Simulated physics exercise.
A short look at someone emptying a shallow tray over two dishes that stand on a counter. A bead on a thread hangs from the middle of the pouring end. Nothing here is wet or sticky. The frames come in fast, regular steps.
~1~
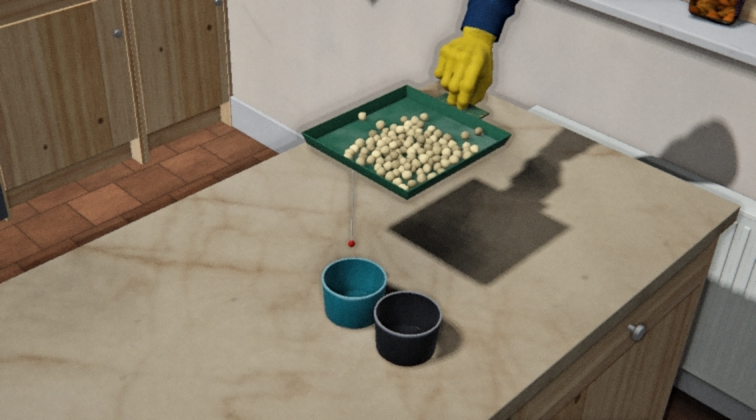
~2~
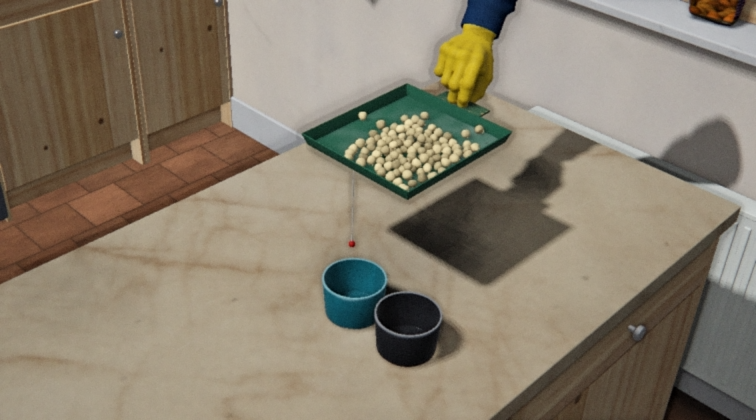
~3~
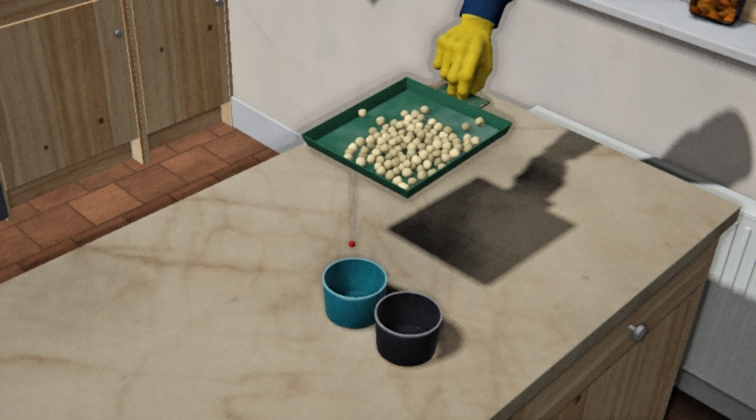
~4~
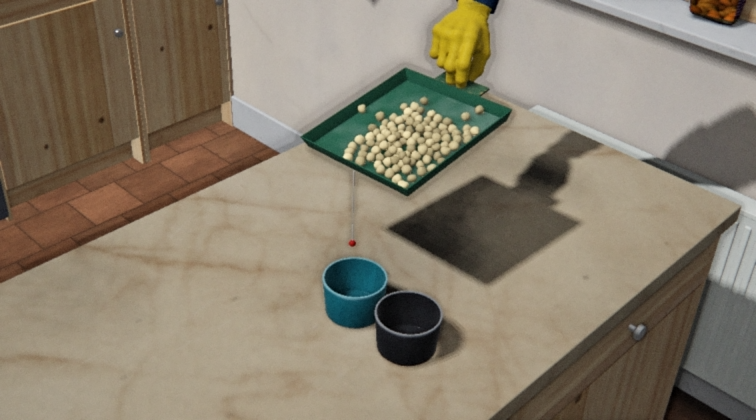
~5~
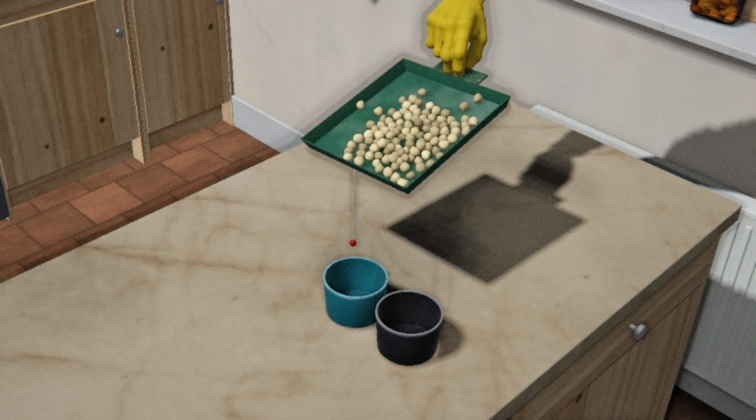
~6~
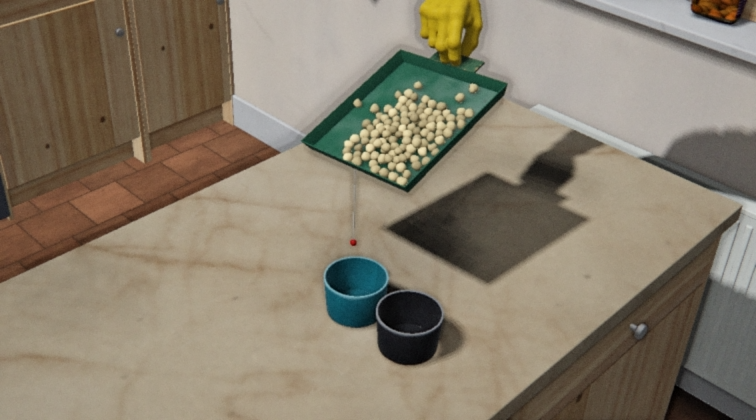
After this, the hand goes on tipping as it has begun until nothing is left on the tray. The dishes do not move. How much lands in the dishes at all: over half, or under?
In the dishes lies only the smaller part of it.
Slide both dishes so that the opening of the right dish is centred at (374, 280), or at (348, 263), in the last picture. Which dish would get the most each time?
The first try: The left one. The second: The left-hand dish.
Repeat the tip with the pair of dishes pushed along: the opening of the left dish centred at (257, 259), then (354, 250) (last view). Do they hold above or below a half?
One: The smaller part. Two: Not half.
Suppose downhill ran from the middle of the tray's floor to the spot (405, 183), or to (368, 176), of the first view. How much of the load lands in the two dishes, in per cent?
Roughly 30 per cent, and 50 per cent.
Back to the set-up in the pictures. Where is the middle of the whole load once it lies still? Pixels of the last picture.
Around (275, 271).
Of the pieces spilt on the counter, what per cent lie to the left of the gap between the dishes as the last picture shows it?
About 100 per cent.
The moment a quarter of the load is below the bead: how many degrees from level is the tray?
Near 85 degrees.
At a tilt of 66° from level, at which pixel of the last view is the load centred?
Roughly at (344, 147).
Shortly afterwards, tray tipped steeply; the bulk on the tray; only a few outside both; a little in the air.
Next, tray tipped past a quarter turn; only a few on the tray; a little in the left dish; near two thirds outside both; near a quarter in the air.
Some moments later, tray tipped past a quarter turn; a little in the left dish; all but a few outside both.
In the end, tray tipped past a quarter turn; none at all in the right dish; a little in the left dish; all but a few outside both.
